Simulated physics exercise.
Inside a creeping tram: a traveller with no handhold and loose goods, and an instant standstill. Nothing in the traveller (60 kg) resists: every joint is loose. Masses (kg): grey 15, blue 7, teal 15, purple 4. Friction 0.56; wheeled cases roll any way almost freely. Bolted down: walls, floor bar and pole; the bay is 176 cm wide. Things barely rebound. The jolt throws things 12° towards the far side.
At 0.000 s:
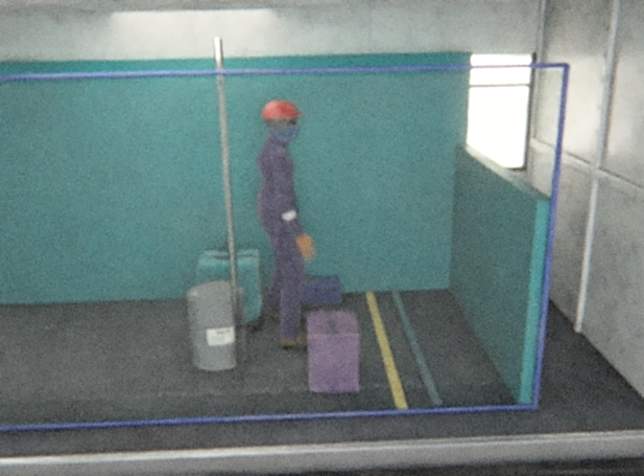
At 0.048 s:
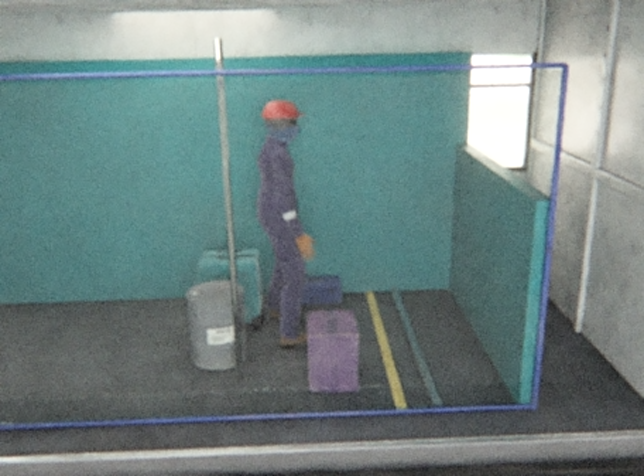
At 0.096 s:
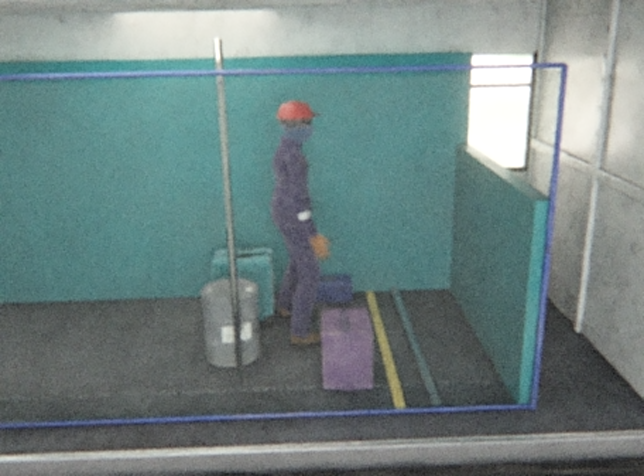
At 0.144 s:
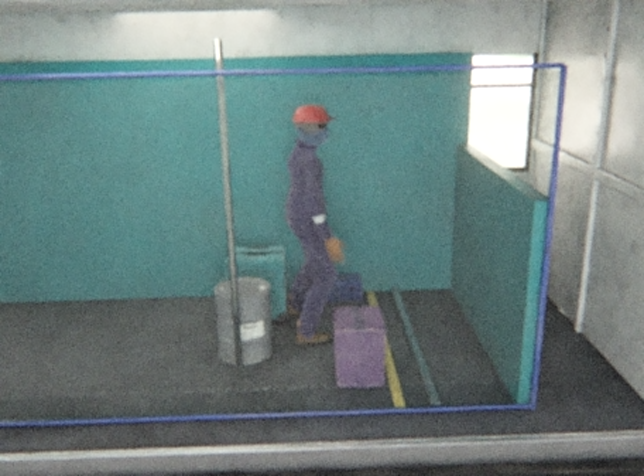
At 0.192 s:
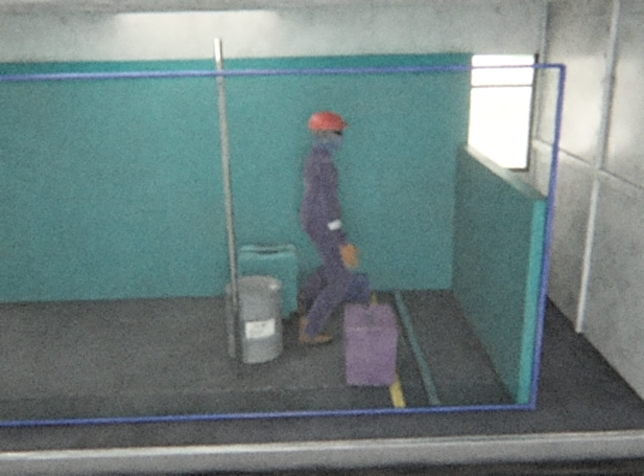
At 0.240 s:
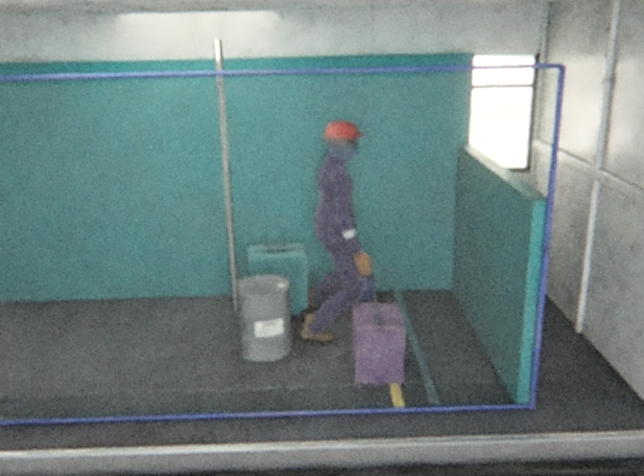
A standing traveller in a red cap sliding right with bending knees as a grey drum and teal and purple cases slide alongside.
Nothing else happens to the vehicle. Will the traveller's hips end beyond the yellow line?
The traveller's hips cross the yellow line.
After 0.40 s the traveller's hips are 1 cm past the yellow line, near (379, 268) in the last picture's view.
After 0.65 s the traveller's hips are 24 cm past the yellow line, near (408, 275) in the last picture's view.
After 1.05 s the traveller's hips are 38 cm past the yellow line, near (428, 298) in the last picture's view.
Final state at 3.3 s, grey drum stops short of the yellow line; blue toolbox stops short of the yellow line; teal wheeled case stops short of the yellow line; traveller's hips cross the yellow line; traveller's head crosses the yellow line.
